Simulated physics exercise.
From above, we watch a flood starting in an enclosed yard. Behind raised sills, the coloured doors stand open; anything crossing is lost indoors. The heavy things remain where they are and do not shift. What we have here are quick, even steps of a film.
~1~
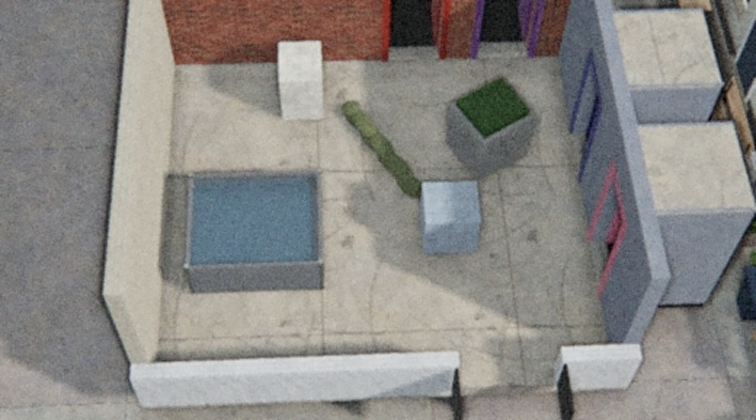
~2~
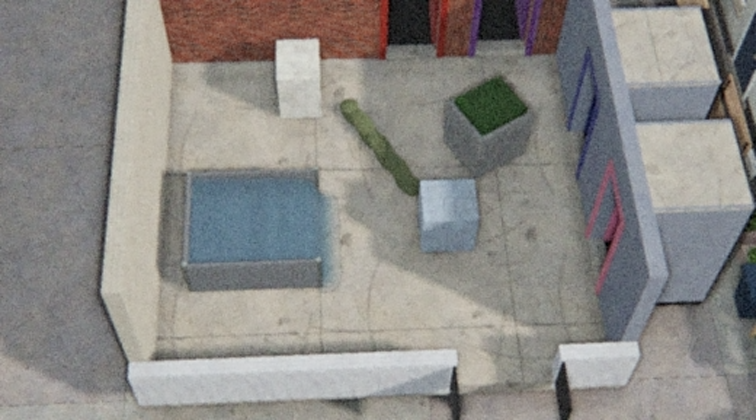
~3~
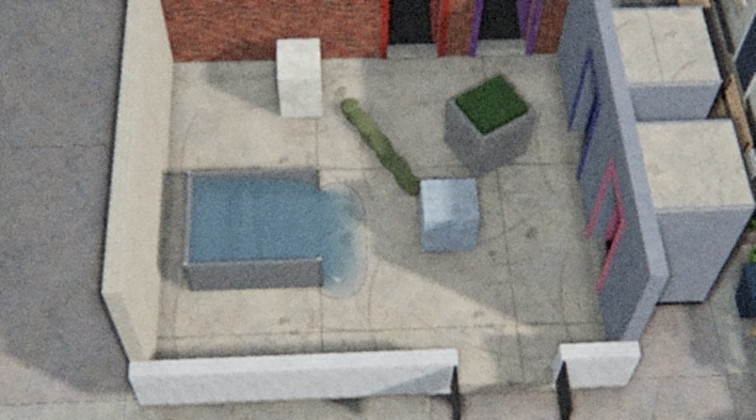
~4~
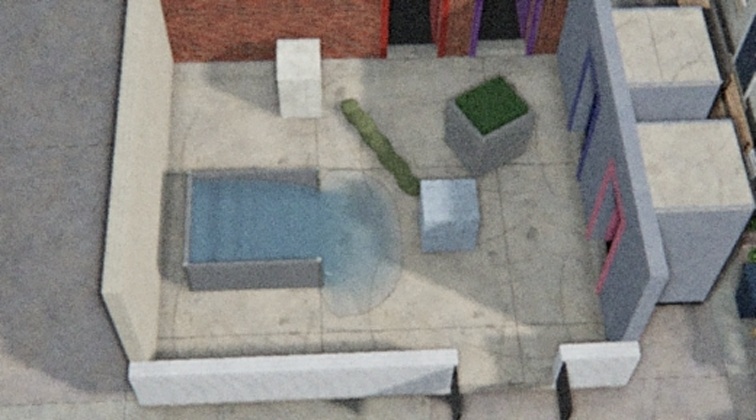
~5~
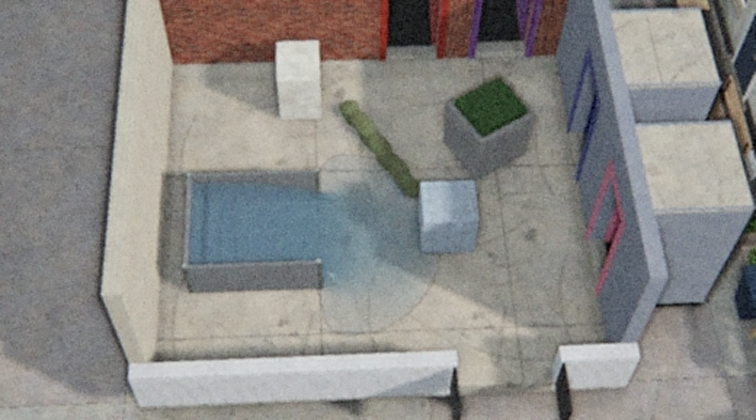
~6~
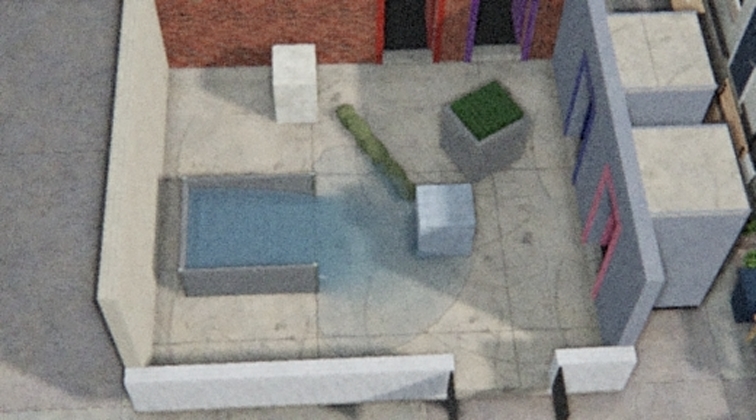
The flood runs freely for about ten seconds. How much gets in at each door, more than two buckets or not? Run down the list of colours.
The purple door never tops two buckets; the pink door tops two buckets; the blue door tops two buckets; the red door never tops two buckets.
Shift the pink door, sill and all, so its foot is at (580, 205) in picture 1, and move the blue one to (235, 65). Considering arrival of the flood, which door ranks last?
My answer: The blue-painted one.
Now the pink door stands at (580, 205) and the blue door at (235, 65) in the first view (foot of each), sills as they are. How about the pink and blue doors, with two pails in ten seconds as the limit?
Pink overflows; blue does not overflow.
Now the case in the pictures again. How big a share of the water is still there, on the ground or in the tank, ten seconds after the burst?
Around 64 percent.
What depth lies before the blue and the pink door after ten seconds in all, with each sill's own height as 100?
I reckon it's around 290 and then 80 per cent.
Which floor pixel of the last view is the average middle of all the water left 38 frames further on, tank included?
At about (392, 218).
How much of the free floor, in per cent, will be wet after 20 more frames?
Roughly 60 percent.
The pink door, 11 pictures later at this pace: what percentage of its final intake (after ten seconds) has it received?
Around 15 percent.
A moment on, water covers 35 % of the floor; the purple door not reached, the pink door wet at the sill, nothing in, the blue door not reached, the red door not reached.
Next, water covers 50 % of the floor; the purple door not reached, the pink door under two buckets in, the blue door under two buckets in, the red door not reached.
Then, water covers 60 % of the floor; the purple door not reached, the pink door over two buckets in, the blue door over two buckets in, the red door wet at the sill, nothing in.
Later, water covers 85 % of the floor; the purple door wet at the sill, nothing in, the pink door far over two buckets in, the blue door over two buckets in, the red door under two buckets in.
In the end, water covers 95 % of the floor; the purple door wet at the sill, nothing in, the pink door far over two buckets in, the blue door far over two buckets in, the red door under two buckets in.
